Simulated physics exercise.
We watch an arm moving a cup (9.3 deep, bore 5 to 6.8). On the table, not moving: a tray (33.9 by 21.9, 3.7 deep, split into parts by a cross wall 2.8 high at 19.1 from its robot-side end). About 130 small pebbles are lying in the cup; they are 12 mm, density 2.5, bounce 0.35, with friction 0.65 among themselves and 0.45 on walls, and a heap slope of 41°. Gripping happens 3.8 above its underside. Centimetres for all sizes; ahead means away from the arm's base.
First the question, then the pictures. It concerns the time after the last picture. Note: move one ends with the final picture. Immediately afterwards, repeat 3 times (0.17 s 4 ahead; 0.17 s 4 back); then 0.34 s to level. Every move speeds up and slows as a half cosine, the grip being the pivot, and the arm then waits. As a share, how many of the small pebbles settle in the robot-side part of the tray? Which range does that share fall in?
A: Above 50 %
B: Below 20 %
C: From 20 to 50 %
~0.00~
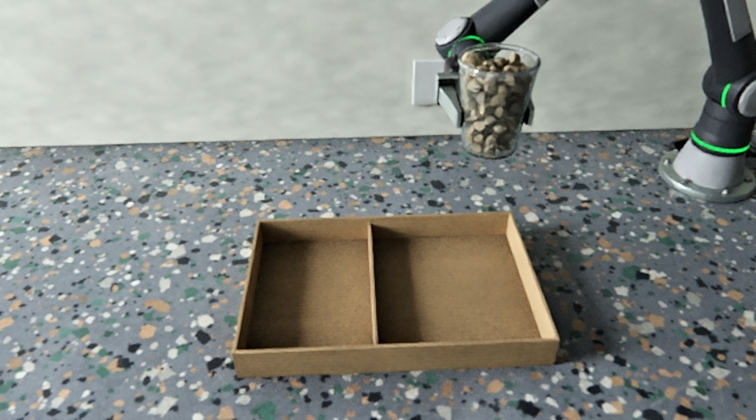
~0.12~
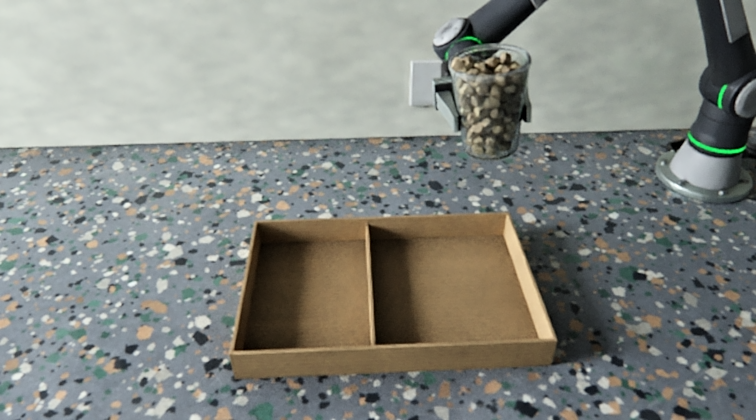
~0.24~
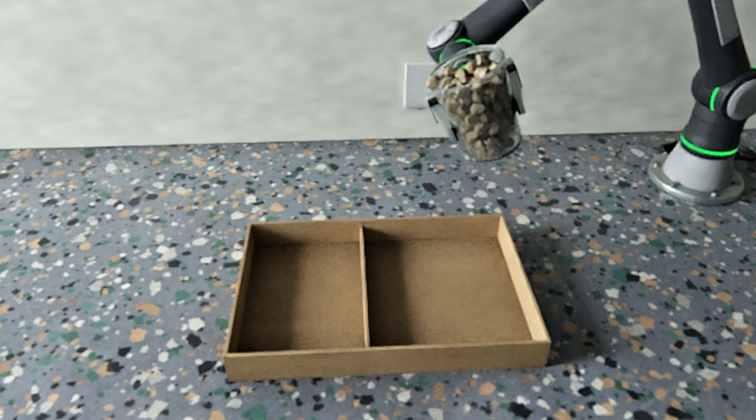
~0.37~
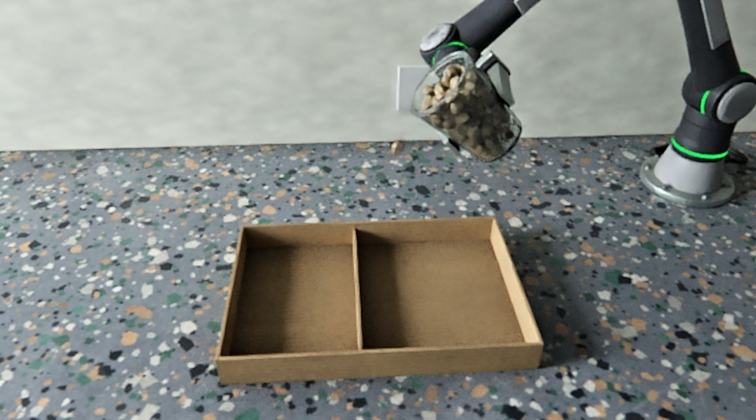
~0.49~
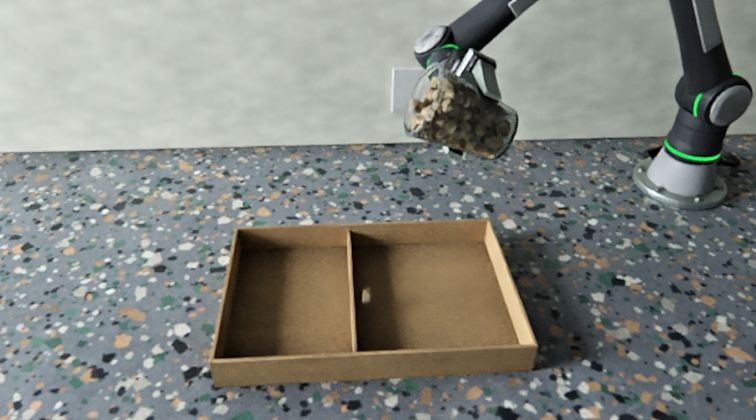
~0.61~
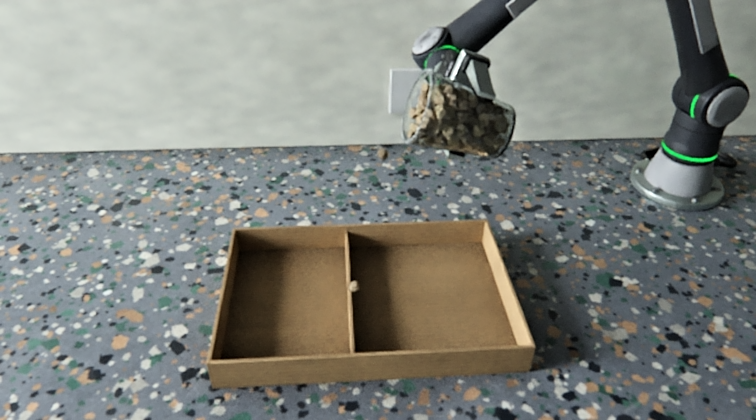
The answer is B.
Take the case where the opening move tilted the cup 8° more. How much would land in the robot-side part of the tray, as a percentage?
Roughly 20 in a hundred.
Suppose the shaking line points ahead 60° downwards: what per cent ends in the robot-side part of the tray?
I'd say close to 5 per cent.
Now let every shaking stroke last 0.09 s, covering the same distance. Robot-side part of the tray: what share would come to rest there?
Roughly 20 percent would.
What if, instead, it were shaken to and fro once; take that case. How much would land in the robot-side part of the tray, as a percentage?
It would come to around 10 %.
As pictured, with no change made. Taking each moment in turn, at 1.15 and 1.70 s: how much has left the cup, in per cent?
About 20, 25.
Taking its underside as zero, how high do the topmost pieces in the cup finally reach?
Top of the fill: Near 9.0 cm.
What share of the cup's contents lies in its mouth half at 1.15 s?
Estimate: Around 55 %.
After 1.15 s, tilted 71° forward, highest piece 27 above the table; 107 in the cup, 10 in the far-side part, 9 in the robot-side part, 5 in flight or on a rim.
After 1.70 s, tilted 64° forward, highest piece 27 above the table; 101 in the cup, 16 in the far-side part, 14 in the robot-side part.
After 2.17 s, level, highest piece 31 above the table; 100 in the cup, 16 in the far-side part, 15 in the robot-side part.
After 3.22 s, level, highest piece 31 above the table; 100 in the cup, 16 in the far-side part, 15 in the robot-side part.
At rest, 100 in the cup, 16 in the far-side part, 15 in the robot-side part. That is 11 % in the robot-side part of the tray.
